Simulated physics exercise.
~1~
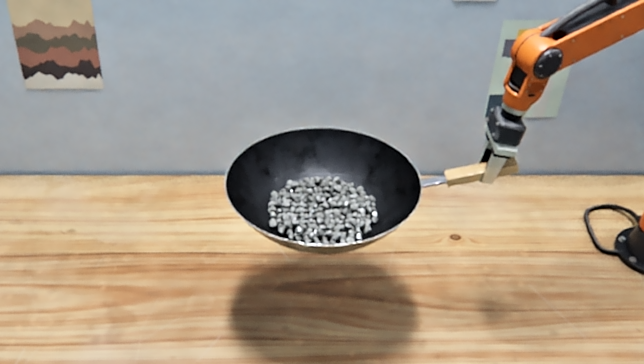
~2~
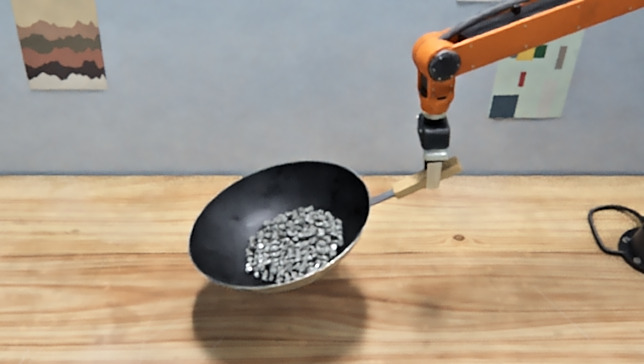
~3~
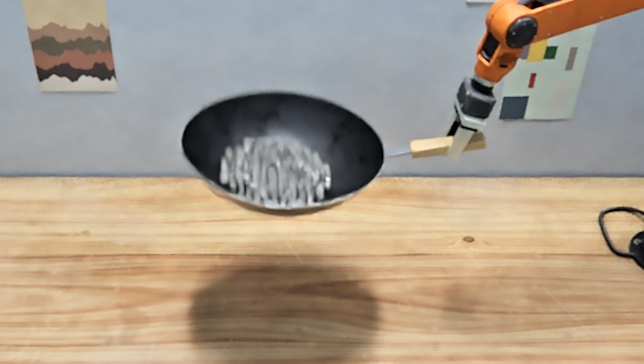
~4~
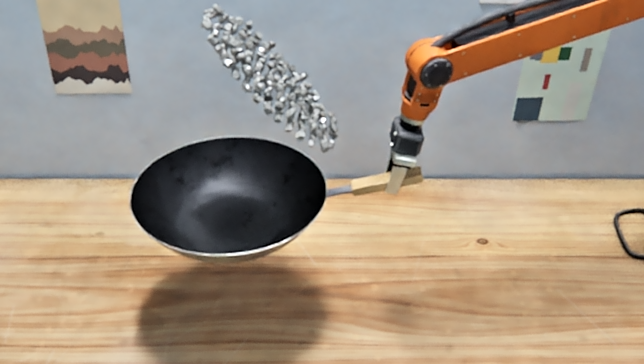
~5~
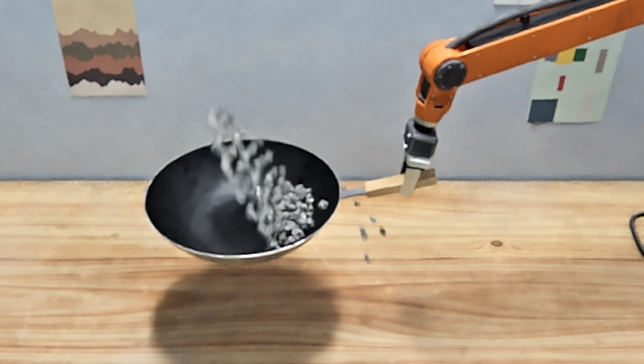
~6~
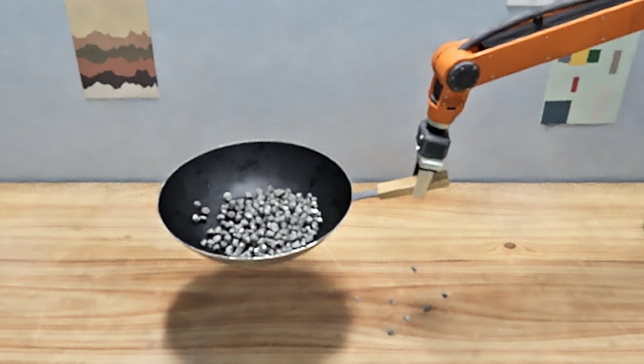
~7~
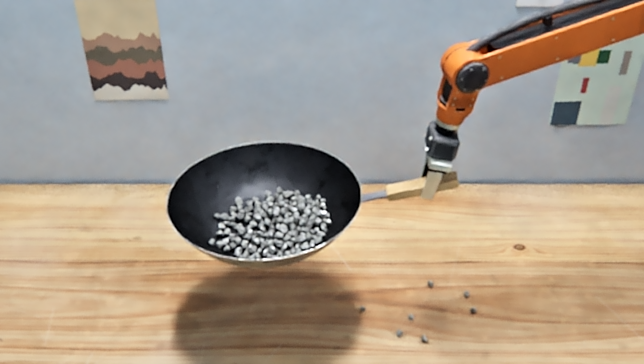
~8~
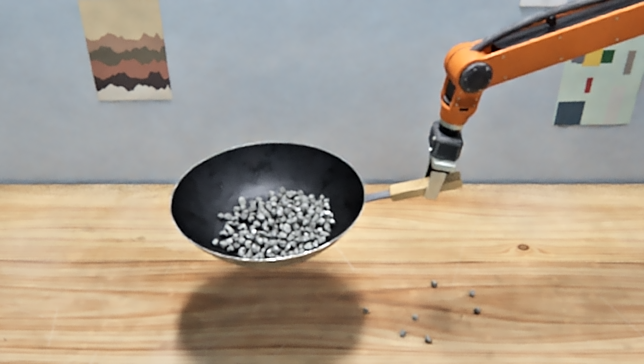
An orange robot arm reaching in from the upper right grips the wooden handle of a black wok filled with small grey pebbles, seen from the front and slightly above, over a pale wooden table before a grey wall with two posters. The arm swings the wok down and left, tilting it, then lifts it sharply. The pebbles fly up in a slanting stream above the emptied wok. They drop back in, though a few miss beside the handle and scatter on the table. The wok then hangs still, with most pebbles heaped inside.
